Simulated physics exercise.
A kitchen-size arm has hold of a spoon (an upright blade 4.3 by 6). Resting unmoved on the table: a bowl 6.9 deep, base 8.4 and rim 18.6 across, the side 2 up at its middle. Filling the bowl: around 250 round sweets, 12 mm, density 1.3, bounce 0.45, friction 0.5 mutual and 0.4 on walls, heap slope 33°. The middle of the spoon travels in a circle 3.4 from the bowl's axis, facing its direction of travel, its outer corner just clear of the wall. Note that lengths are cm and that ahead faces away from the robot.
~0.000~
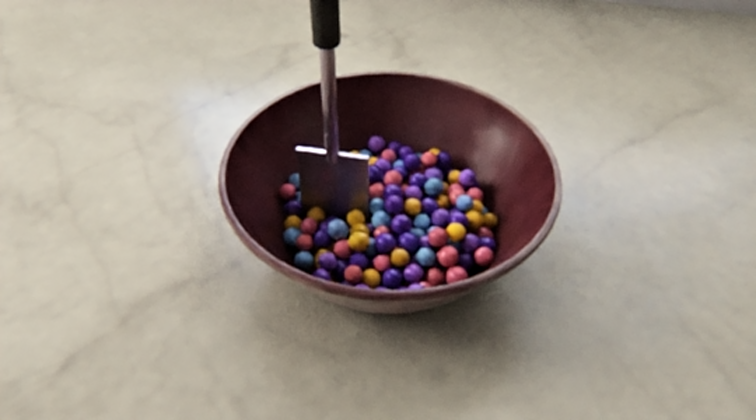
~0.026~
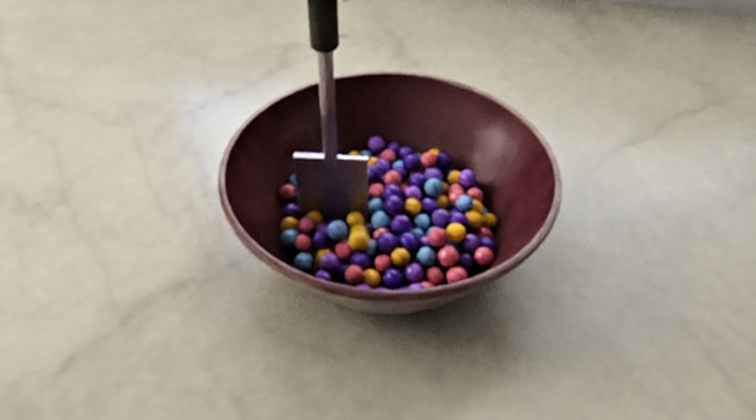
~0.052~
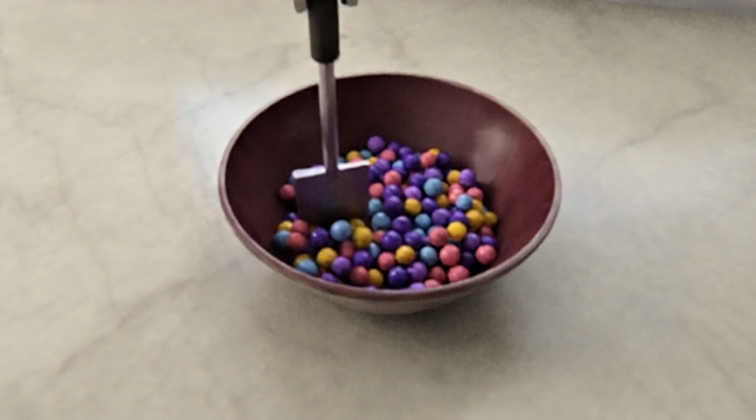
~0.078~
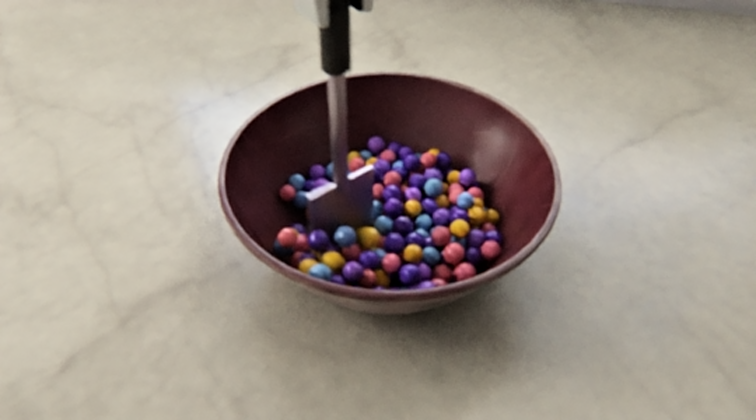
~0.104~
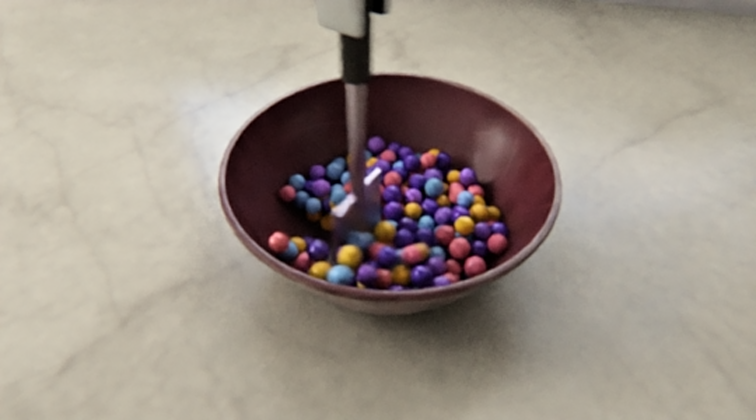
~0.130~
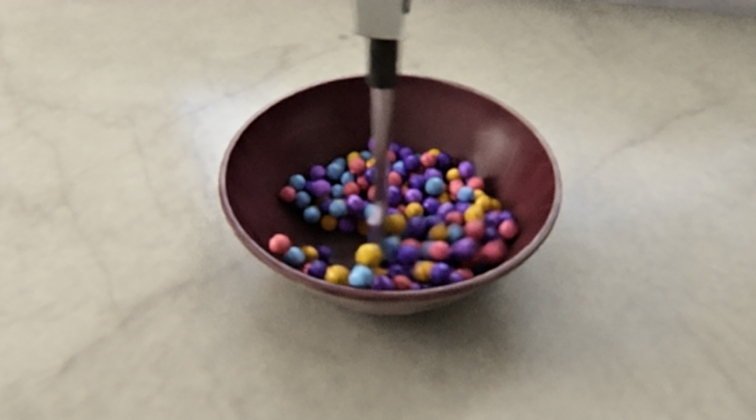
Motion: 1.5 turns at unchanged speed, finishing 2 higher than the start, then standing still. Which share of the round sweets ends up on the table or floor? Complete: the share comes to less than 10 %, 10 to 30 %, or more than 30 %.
The share comes to less than 10 %.
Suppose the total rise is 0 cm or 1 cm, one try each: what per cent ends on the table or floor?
About 10 per cent on the first try and 10 per cent on the second.
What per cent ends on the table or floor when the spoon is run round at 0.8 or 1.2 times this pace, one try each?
It would be about 5 and 15 percent respectively.
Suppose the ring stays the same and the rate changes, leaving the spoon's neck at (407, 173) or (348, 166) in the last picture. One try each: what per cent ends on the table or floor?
Some 15 and 0 per cent respectively.
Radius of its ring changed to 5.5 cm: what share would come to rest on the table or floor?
It would come to about 0 per cent.
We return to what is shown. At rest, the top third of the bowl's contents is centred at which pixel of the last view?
The centre sits around (396, 206) in the last picture.
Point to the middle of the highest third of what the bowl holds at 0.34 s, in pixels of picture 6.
The top third is centred near (399, 132) in the last picture.
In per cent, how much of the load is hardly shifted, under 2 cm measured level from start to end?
Near 5 per cent of the pieces.
By 0.34 s, 264° round, highest piece 9 above the table; 245 in the bowl, 1 on the table or floor, 2 in flight or on the tool.
By 0.55 s, 77° round, highest piece 7 above the table; 240 in the bowl, 6 on the table or floor, 2 in flight or on the tool.
By 0.85 s, 180° round, highest piece 5 above the table; 238 in the bowl, 10 on the table or floor.
By 1.55 s, 180° round, highest piece 5 above the table; 238 in the bowl, 10 on the table or floor.
Final count, 238 in the bowl, 10 on the table or floor. That is 4 % on the table or floor.
